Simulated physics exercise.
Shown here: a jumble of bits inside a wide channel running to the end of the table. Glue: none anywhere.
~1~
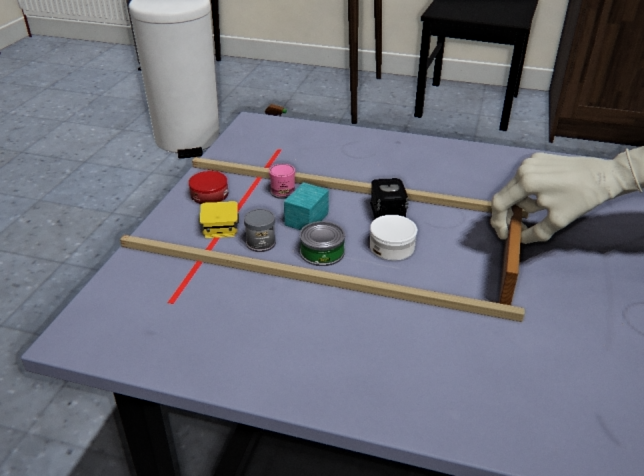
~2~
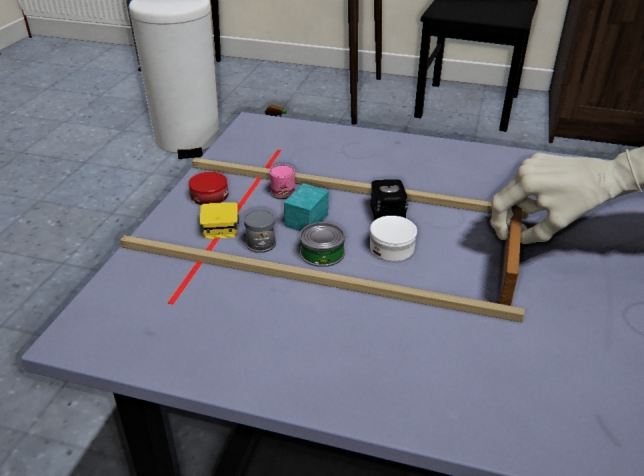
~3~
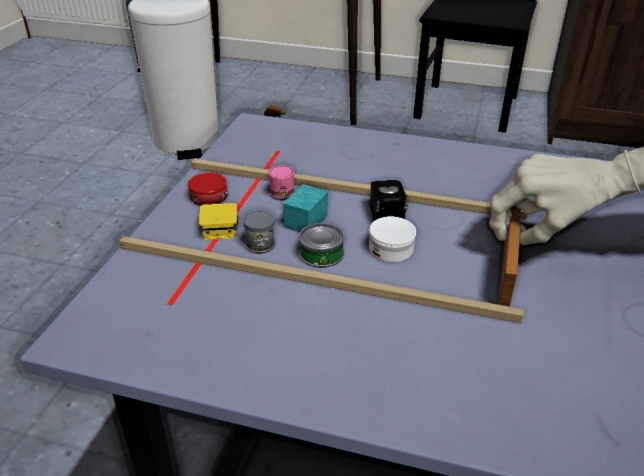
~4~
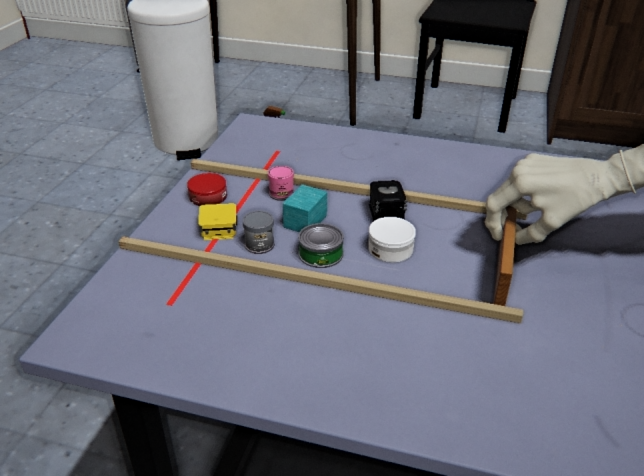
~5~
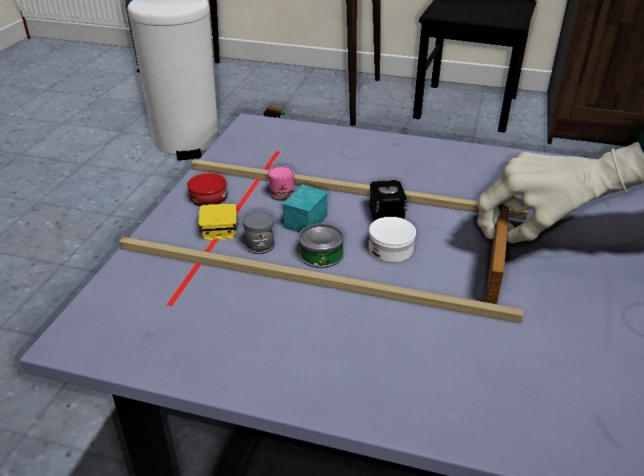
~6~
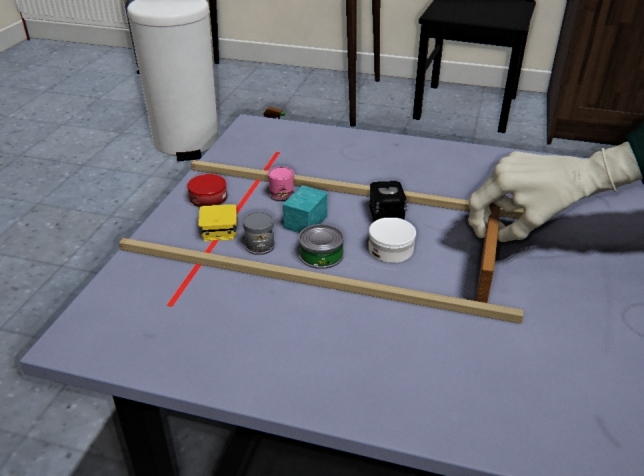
A gloved, cream-coloured hand grips an upright brown board at the right of a grey-blue table, seen from above at an angle in a room with pale floor tiles. Between two wooden strips sit a white tub, black case, green tin, teal box, grey pot, pink pot, yellow case and red tub, near a red line at left. The hand slides the board slightly left, while the objects and view stay still.
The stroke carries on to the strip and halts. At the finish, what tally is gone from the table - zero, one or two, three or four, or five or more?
The tally gone is zero.
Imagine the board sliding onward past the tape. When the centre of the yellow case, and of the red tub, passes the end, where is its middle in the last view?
First near (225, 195), second near (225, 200).
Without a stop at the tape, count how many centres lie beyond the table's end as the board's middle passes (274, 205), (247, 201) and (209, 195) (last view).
Respectively, 0, 0 and 2.
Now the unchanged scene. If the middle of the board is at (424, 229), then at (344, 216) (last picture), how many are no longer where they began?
At first I count 0, and then 4.
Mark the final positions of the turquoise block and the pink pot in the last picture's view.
Around (198, 190), then around (214, 173).
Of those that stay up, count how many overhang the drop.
The total here is 2.
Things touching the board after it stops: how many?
That would be 3 of them.
Soon after, none off yet; red tub at rest near (208, 191); yellow case at rest near (219, 223); pink pot at rest near (281, 184).
After that, none off yet; red tub at rest near (208, 191); yellow case moving near (213, 220); pink pot at rest near (280, 184).
In the end, the number that fall off is zero.
